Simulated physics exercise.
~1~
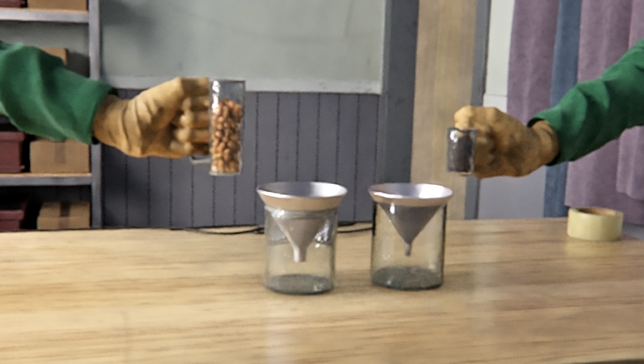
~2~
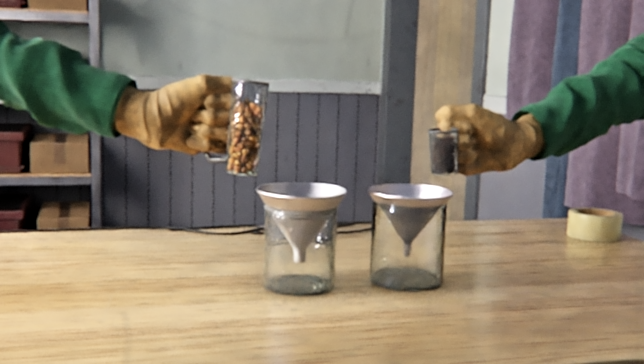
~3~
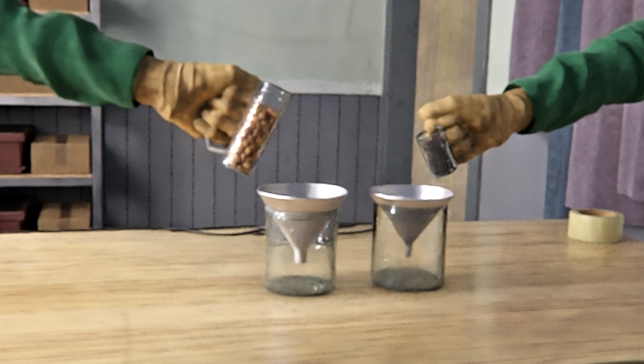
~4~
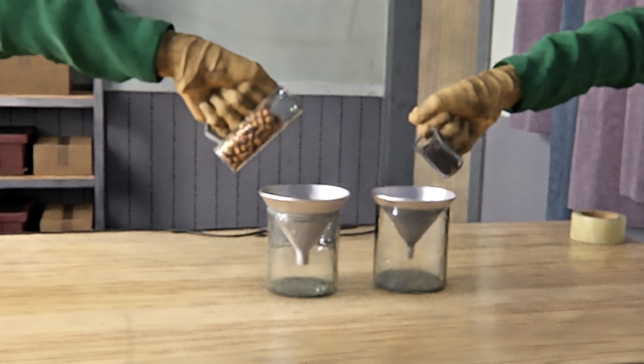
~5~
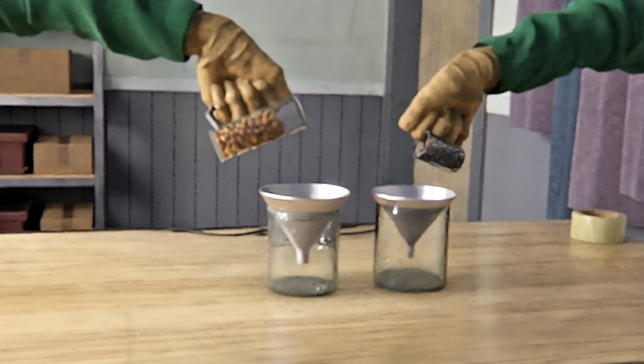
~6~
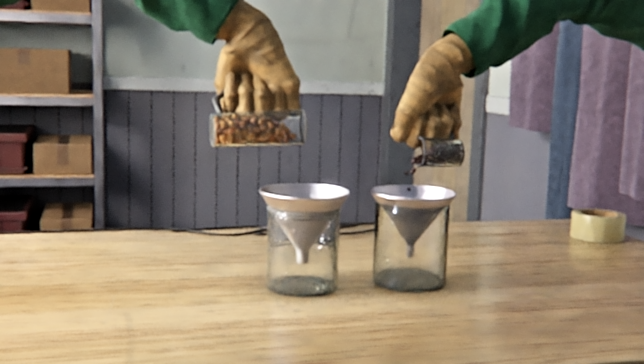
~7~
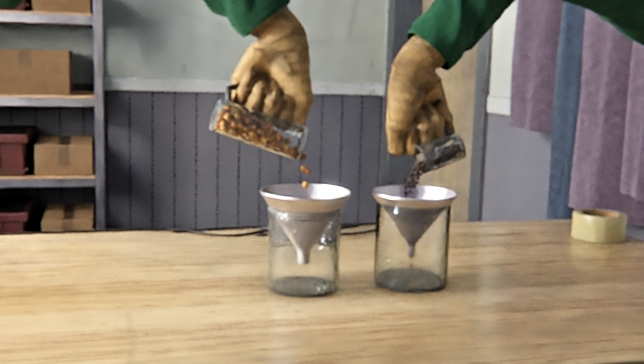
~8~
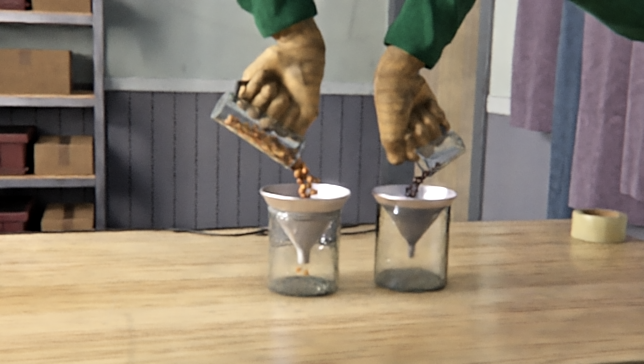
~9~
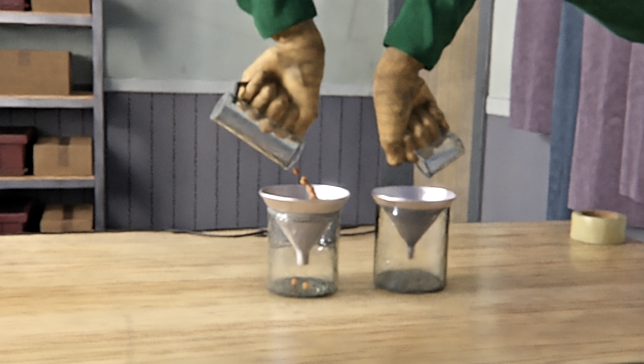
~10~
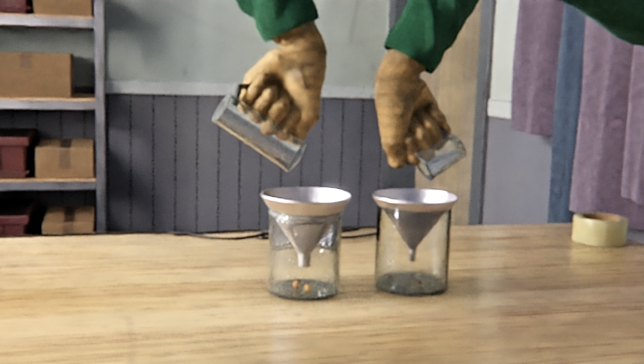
Two gloved hands tipped a cup of orange-brown pieces and a smaller cup of dark bits into funnels set in two glass jars, until both cups were emptied, but only a few pieces reached the jars and nearly everything stayed stuck in the funnels.
